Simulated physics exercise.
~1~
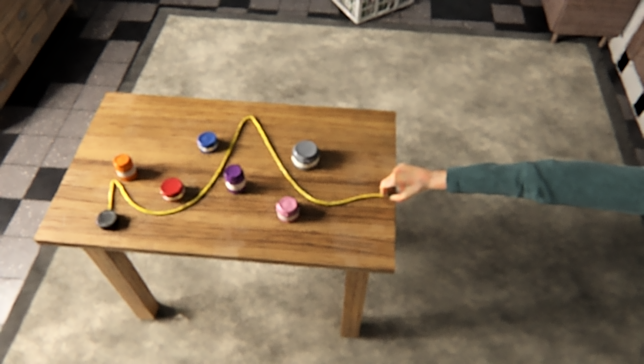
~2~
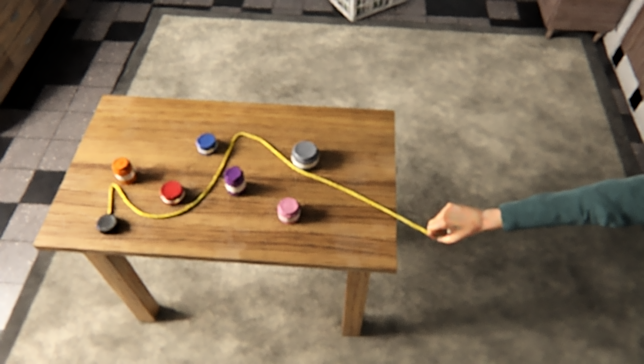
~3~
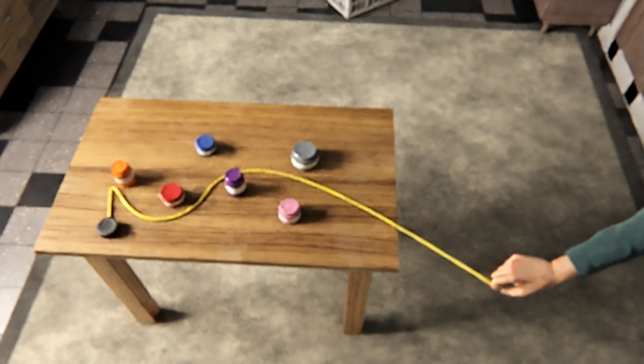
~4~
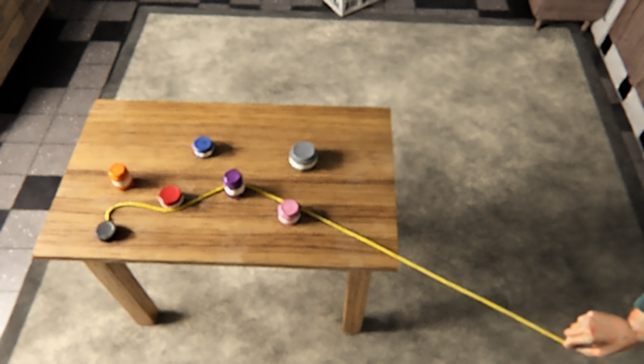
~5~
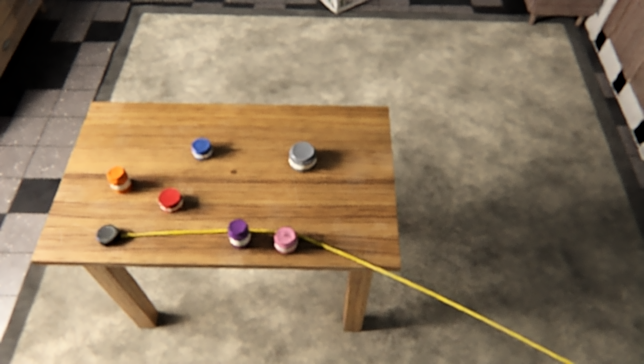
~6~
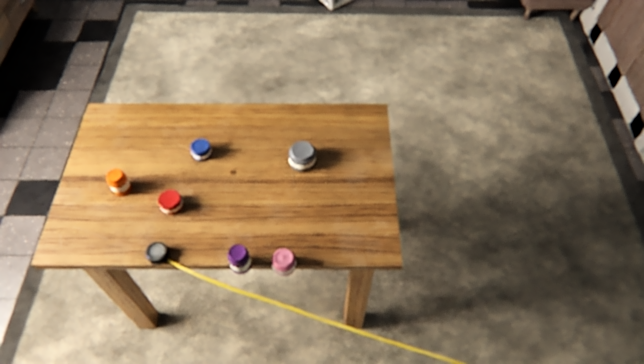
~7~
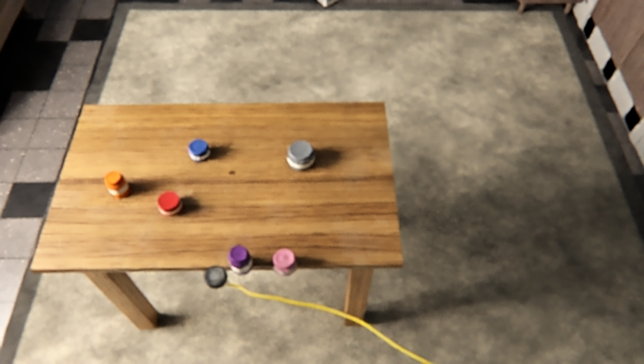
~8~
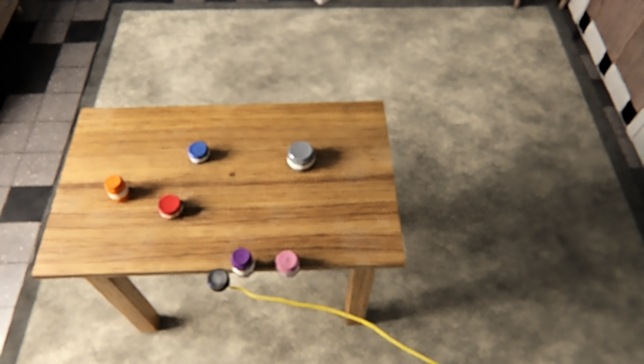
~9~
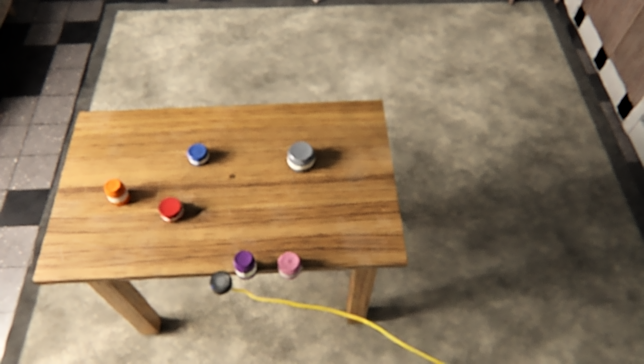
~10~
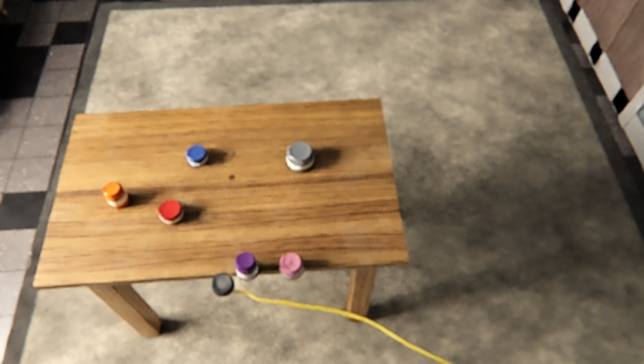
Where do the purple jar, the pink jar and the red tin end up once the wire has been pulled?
The purple and pink jars are both dragged a long way toward the viewer and end side by side at the table's front edge. The red tin stays more or less where it began, on the left part of the table.
